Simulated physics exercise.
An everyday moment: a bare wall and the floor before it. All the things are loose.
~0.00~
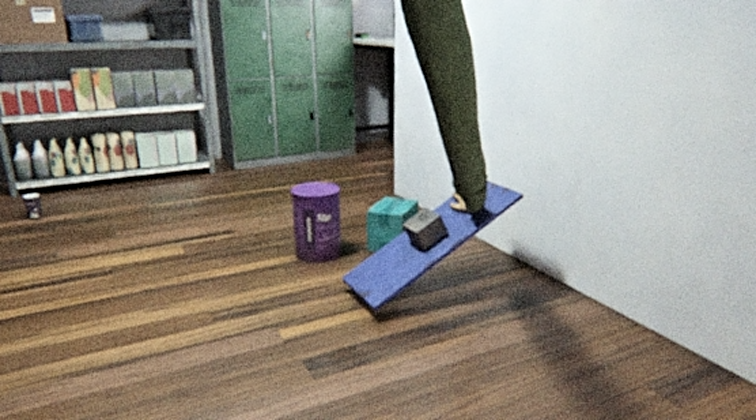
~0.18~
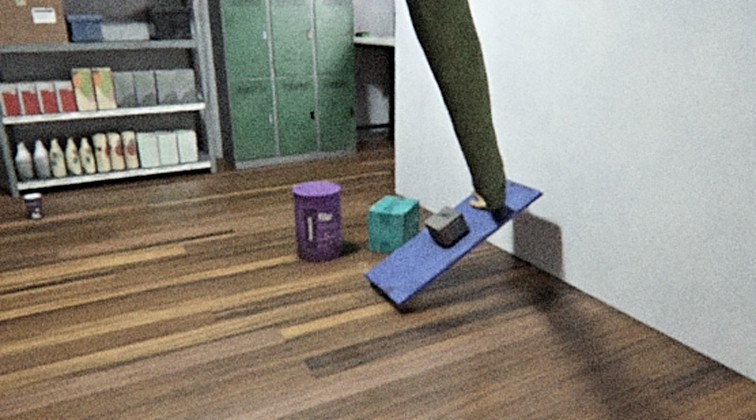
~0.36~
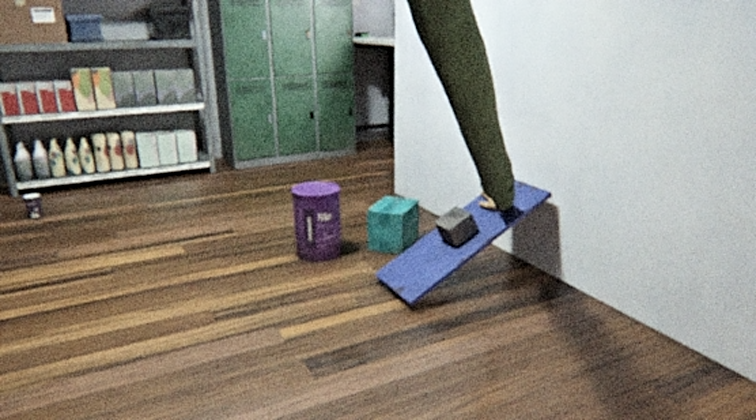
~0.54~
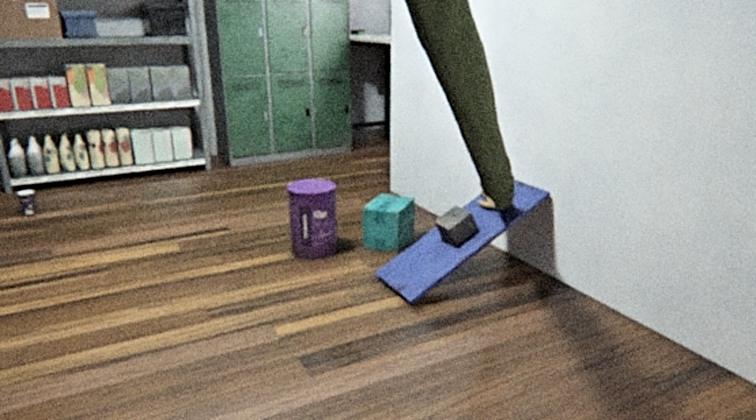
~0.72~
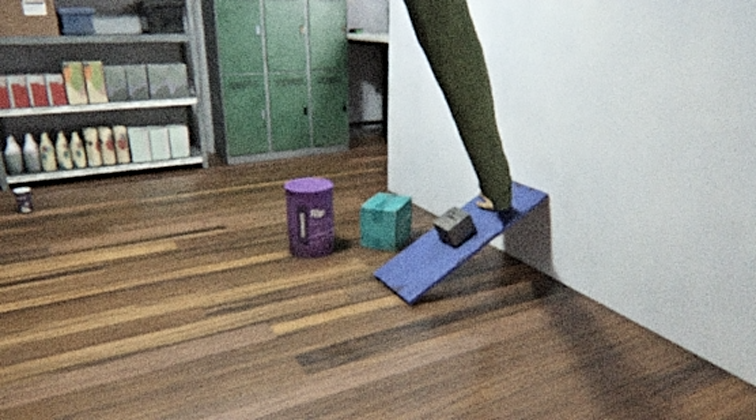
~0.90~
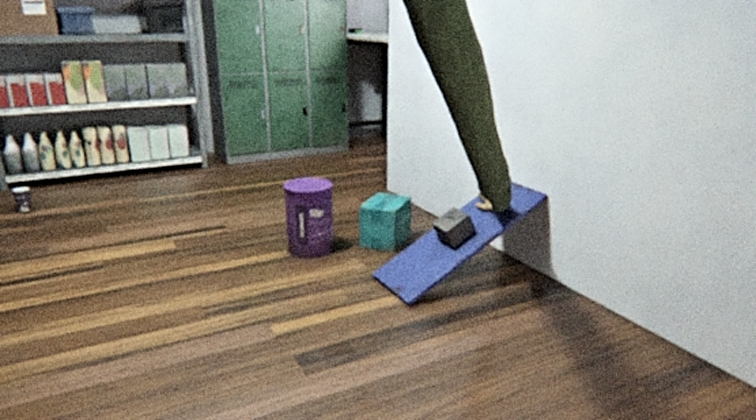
A blue board with a small dark block on it being moved right by a hand and propped against a bare wall.
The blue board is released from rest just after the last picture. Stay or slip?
Outcome: The board slides down.
Around 1.30 s, blue board sunk by 17° near (452, 260).
Around 1.40 s, blue board sunk by 27° near (450, 272).
Finally (2.2 s), moved from the start, blue board; the other 2 still in place. Final places as the last picture's camera would see them, blue board near (450, 275). The board slips out.
